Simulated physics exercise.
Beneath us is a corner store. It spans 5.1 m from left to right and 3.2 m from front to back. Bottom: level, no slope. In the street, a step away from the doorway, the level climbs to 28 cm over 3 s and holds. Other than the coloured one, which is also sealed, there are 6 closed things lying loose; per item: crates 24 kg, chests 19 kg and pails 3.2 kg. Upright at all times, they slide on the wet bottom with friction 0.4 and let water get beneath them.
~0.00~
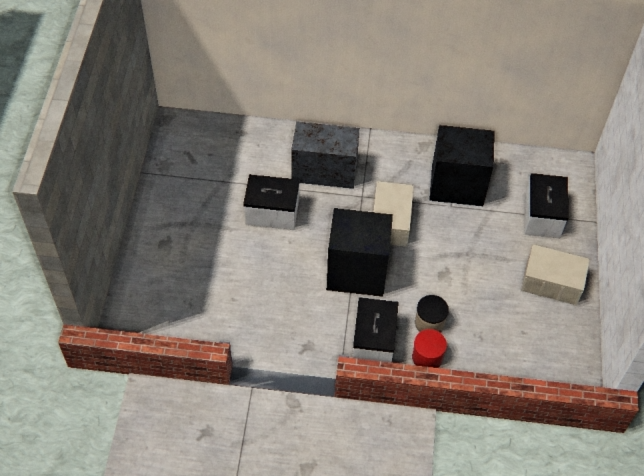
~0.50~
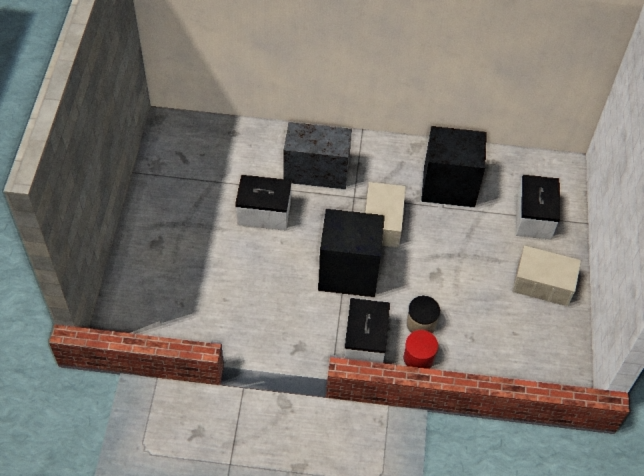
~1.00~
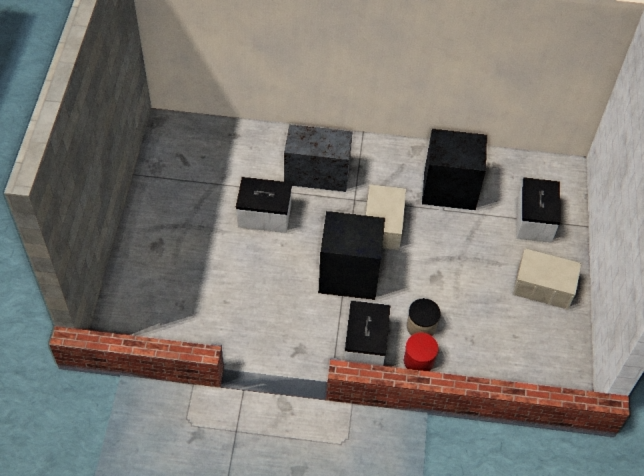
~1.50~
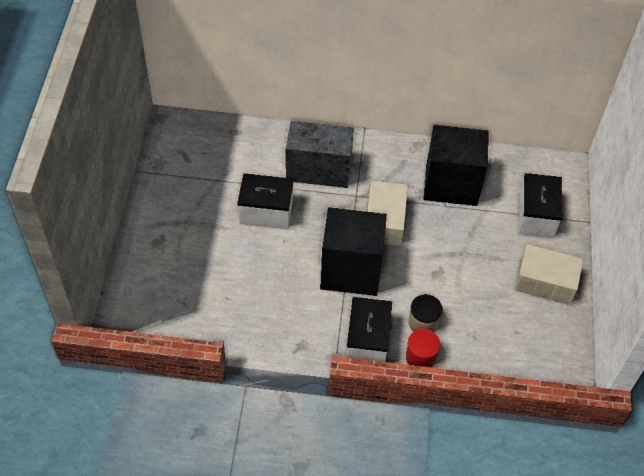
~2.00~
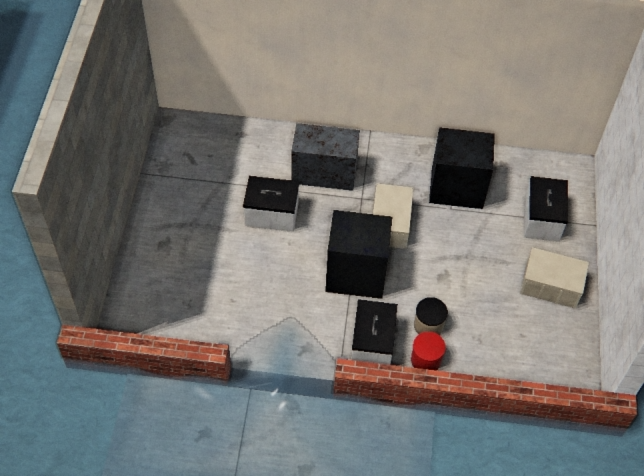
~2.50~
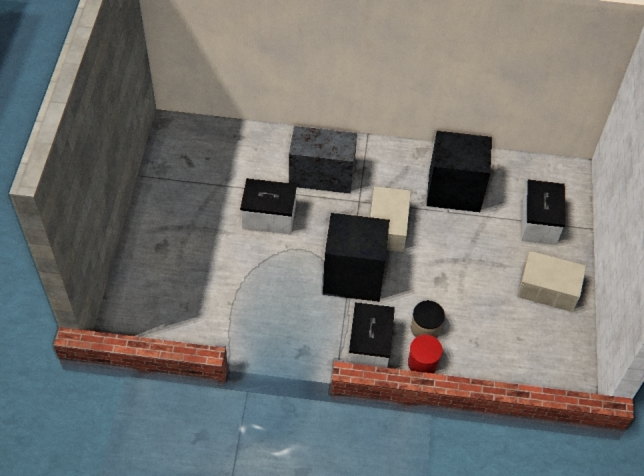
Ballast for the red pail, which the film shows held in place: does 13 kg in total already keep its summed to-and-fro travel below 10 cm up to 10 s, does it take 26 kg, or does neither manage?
Odds are the lighter choice passes.
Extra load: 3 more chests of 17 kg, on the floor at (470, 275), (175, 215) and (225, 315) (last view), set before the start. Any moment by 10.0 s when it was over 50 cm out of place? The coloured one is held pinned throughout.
In that order: Less, over, over.
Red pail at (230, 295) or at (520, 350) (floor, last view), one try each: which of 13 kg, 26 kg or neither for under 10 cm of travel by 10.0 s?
The first time the greater option is needed; the second time the lesser option suffices.
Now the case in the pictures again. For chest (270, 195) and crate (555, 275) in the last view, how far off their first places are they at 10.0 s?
100 cm, 5 cm.
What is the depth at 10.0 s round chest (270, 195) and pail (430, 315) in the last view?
First about 12 cm, second about 9 cm.
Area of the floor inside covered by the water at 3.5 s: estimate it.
About 5.0 m2 is covered.
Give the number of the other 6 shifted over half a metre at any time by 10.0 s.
2 in all.
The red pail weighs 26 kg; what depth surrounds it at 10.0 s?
11 cm, roughly.
After 3.5 s the red pail would be 0 cm from its start with 13 kg and 0 cm from its start with 26 kg; 0 cm of water round it then.
After 4.5 s the red pail would be 0 cm from its start with 13 kg and 0 cm from its start with 26 kg; 2 cm of water round it then.
After 7.0 s the red pail would be 0 cm from its start with 13 kg and 0 cm from its start with 26 kg; 2 cm of water round it then.
After 10.0 s the red pail would be 0 cm from its start with 13 kg and 0 cm from its start with 26 kg; 11 cm of water round it then.
